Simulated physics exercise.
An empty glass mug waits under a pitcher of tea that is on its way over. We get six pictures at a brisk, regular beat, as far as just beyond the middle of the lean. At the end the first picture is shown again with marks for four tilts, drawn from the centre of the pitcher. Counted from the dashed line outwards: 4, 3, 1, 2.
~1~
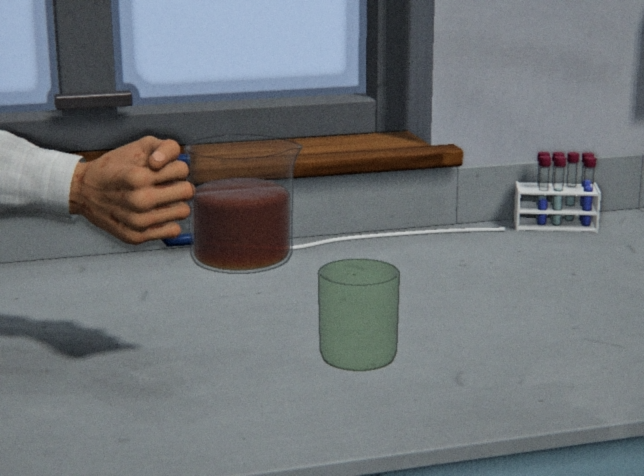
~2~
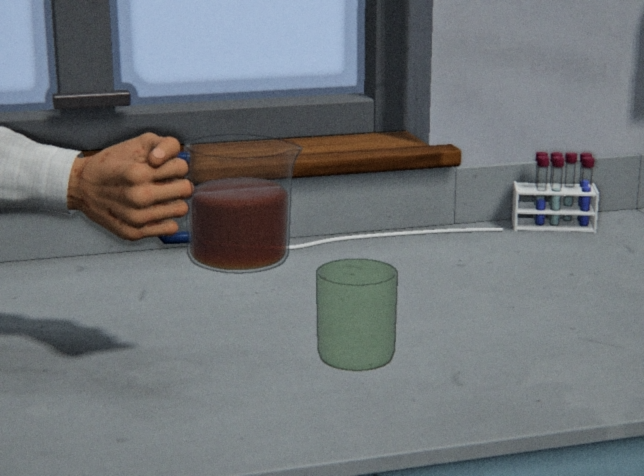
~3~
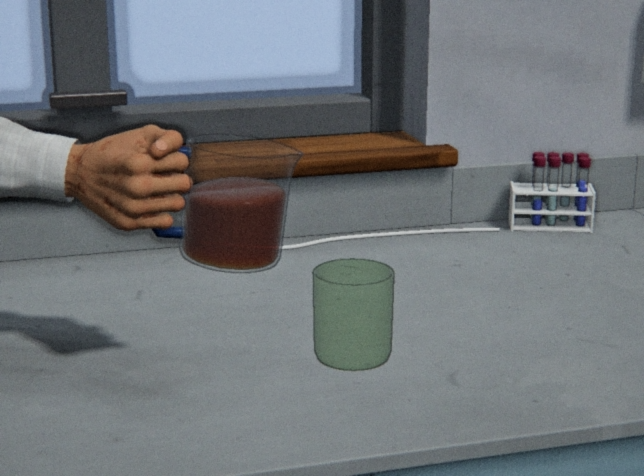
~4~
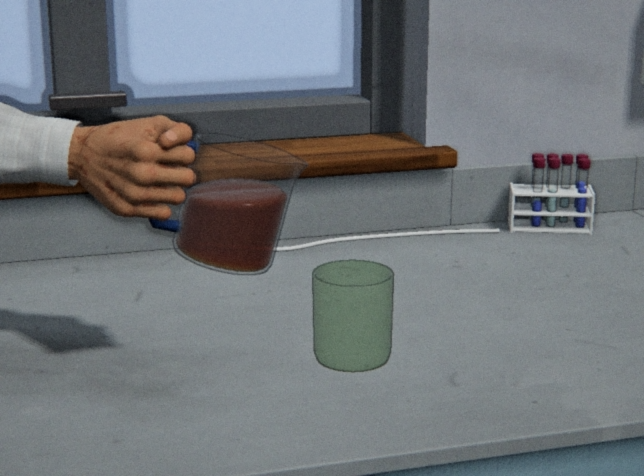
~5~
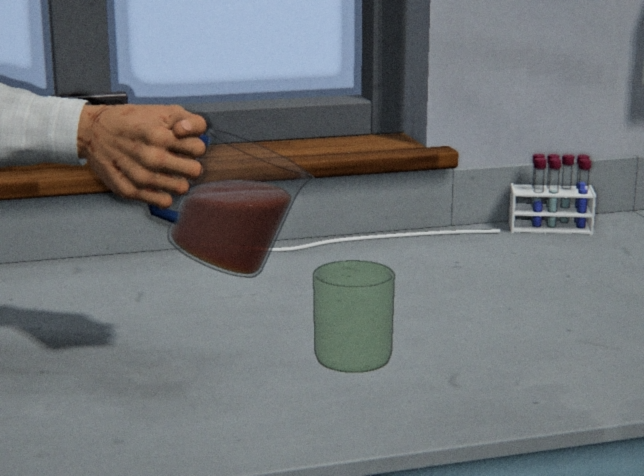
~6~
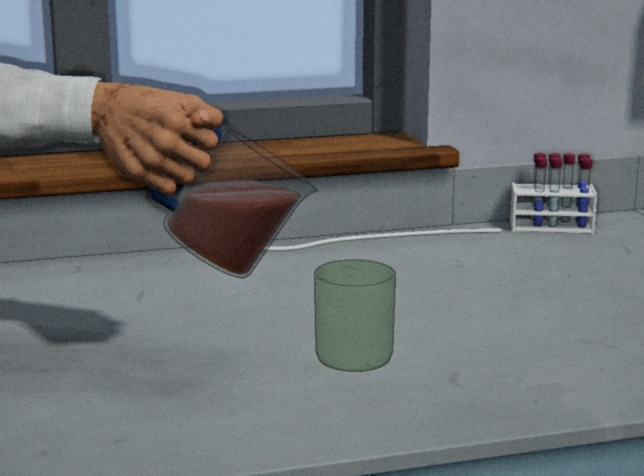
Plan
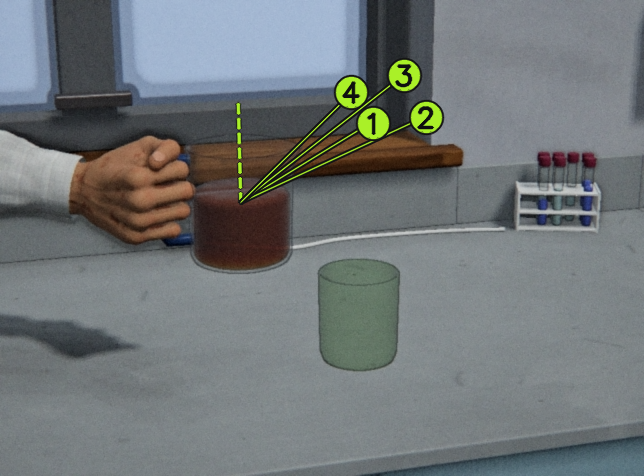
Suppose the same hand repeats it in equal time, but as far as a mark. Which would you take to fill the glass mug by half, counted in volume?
Use line 2.
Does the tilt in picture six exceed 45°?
No.
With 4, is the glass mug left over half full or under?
Under.
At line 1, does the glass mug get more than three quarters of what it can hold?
No.
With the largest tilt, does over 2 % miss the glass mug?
No.
On the marked copy, 1 at (357, 130); 2 at (410, 123); 3 at (390, 85); 4 at (339, 104).
With 1, the glass mug ends with about 34 % of what it can hold.
With 2, the glass mug ends with about 50 % of what it can hold.
With 3, the glass mug ends with about 19 % of what it can hold.
With 4, the glass mug ends with about 8 % of what it can hold.
